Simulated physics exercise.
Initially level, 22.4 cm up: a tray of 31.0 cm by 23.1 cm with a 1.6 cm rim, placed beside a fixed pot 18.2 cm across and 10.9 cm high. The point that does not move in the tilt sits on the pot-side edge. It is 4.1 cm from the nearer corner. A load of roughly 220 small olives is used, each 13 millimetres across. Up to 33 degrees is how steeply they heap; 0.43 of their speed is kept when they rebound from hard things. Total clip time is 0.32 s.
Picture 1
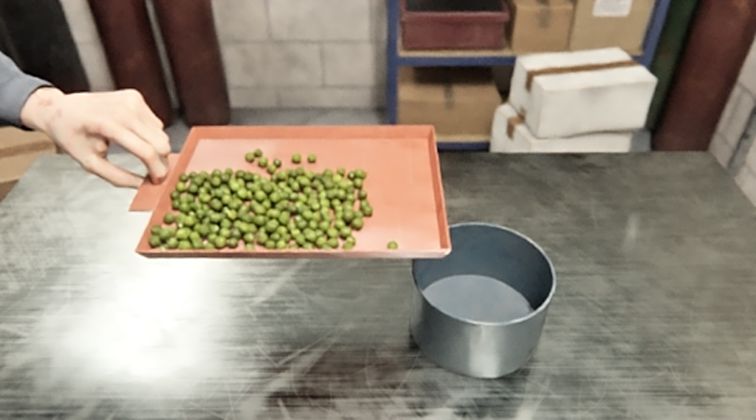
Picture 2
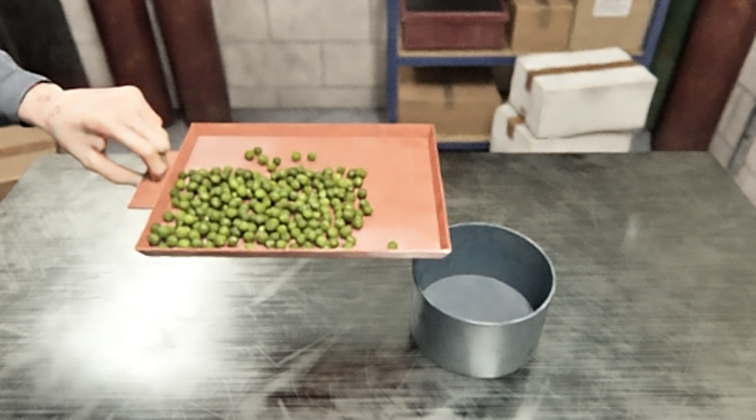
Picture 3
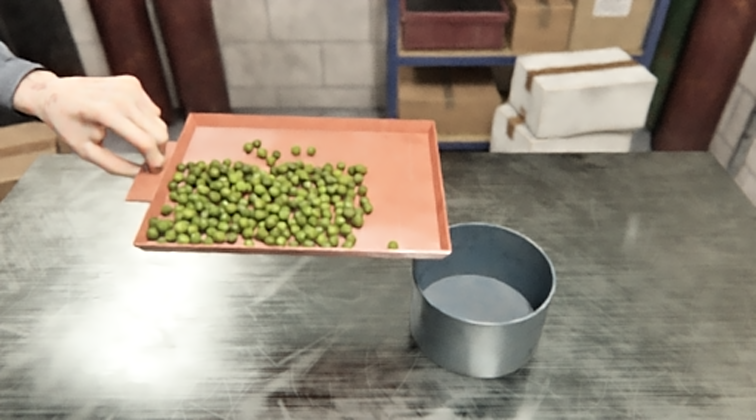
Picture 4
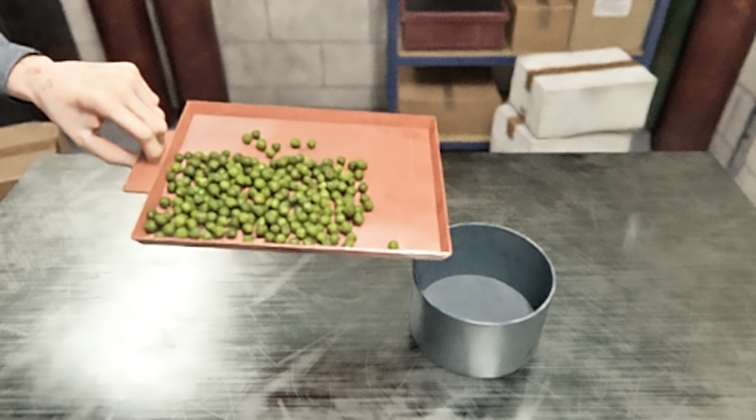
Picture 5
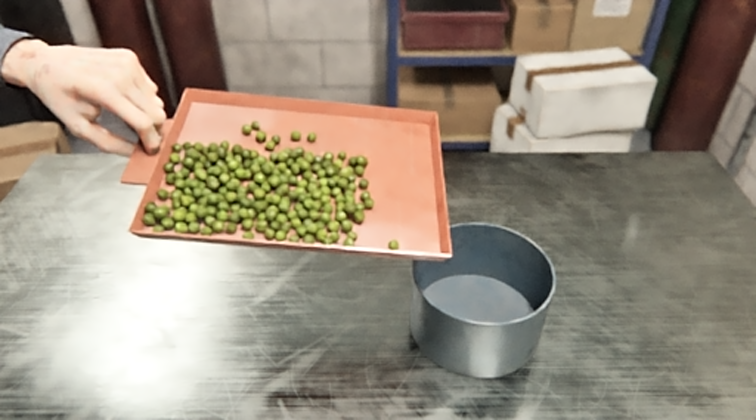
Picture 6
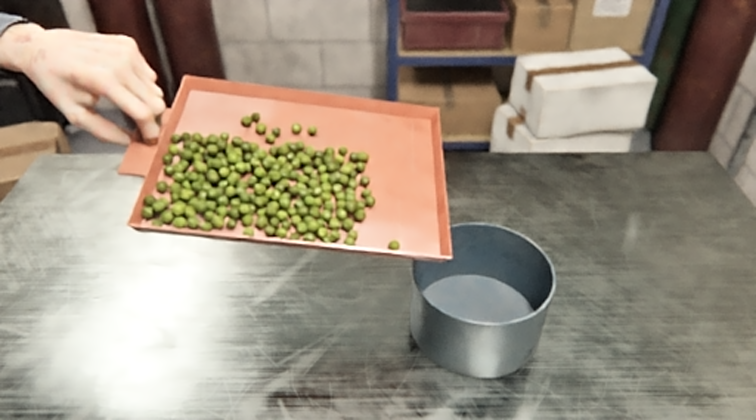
The clip opens on a hand holding a level reddish tray of small green olives above a metal table, beside an empty grey pot. The hand slowly raises the tray's left side, slanting it down toward the pot on the right, while the olives stay clustered, showing little or no sliding.
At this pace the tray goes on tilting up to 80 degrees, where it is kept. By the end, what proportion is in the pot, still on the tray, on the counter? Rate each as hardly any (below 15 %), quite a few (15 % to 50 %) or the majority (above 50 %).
I would put it this way: Pot: Hardly any, left on the tray: Hardly any, counter: The majority.
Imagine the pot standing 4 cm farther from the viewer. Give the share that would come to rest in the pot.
With that change it comes to something like 0 in a hundred.
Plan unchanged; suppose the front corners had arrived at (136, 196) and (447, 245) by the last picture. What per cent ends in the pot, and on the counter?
Pot 70 % / counter 30 %.
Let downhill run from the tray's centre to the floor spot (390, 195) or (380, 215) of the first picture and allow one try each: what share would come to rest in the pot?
First try: Around 75 percent; second try: Around 35 percent.
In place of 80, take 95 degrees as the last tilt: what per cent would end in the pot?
Estimate: Roughly 5 percent.
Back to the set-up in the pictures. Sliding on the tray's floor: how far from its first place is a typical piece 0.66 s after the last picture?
About 5 cm.
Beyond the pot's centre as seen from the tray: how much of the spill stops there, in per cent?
Around 30 per cent, give or take.
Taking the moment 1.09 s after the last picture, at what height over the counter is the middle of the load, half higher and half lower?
Around 28 cm up.
Then, 0.66 s after the last picture, tilt 45 degrees; the tray holds 100 %, the pot 0 %.
Then, 1.09 s after the last picture, tilt 65 degrees; the tray holds 80 %, the pot 0 %.
Then, 1.60 s after the last picture, tilt 80 degrees; the tray holds 5 %, the pot 5 %.
In the end, pot 5 %, tray 0 %, counter 95 %.
